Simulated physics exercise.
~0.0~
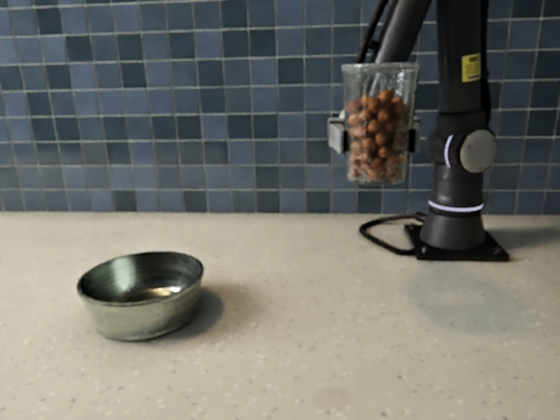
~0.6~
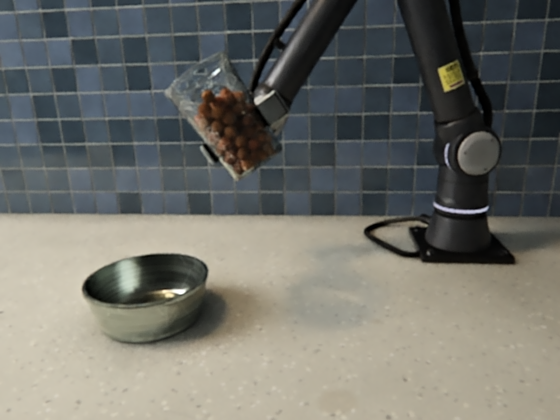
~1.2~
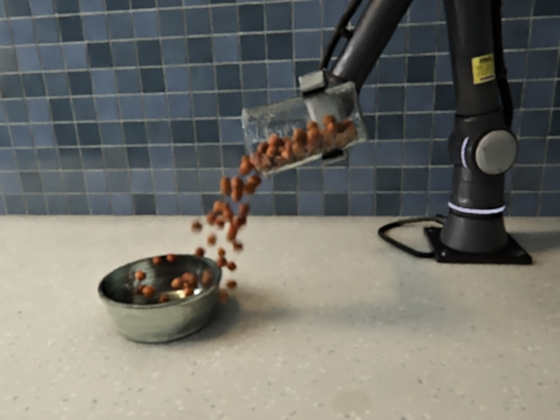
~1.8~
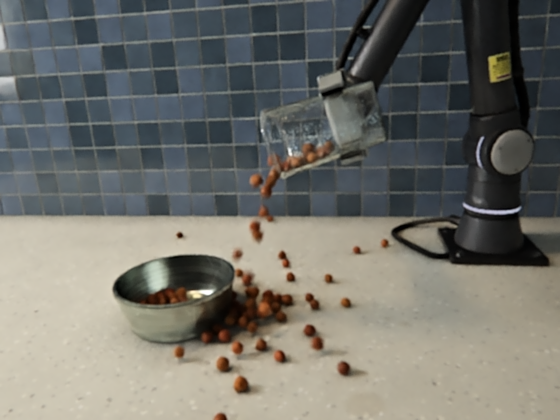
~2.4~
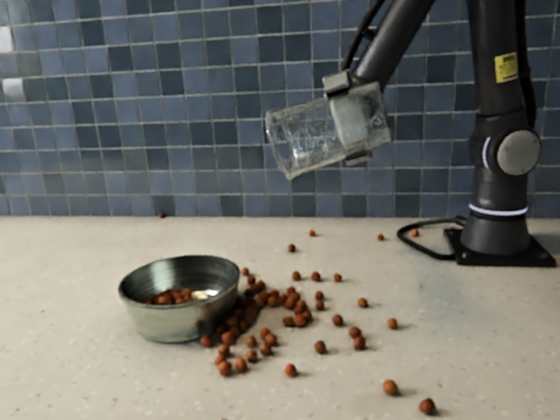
A black robot arm swung a clear cup of hazelnuts left toward a green bowl and tipped it, pouring some in before the rest spilled beside it, leaving the cup empty on its side in the air and nuts scattered across the table.
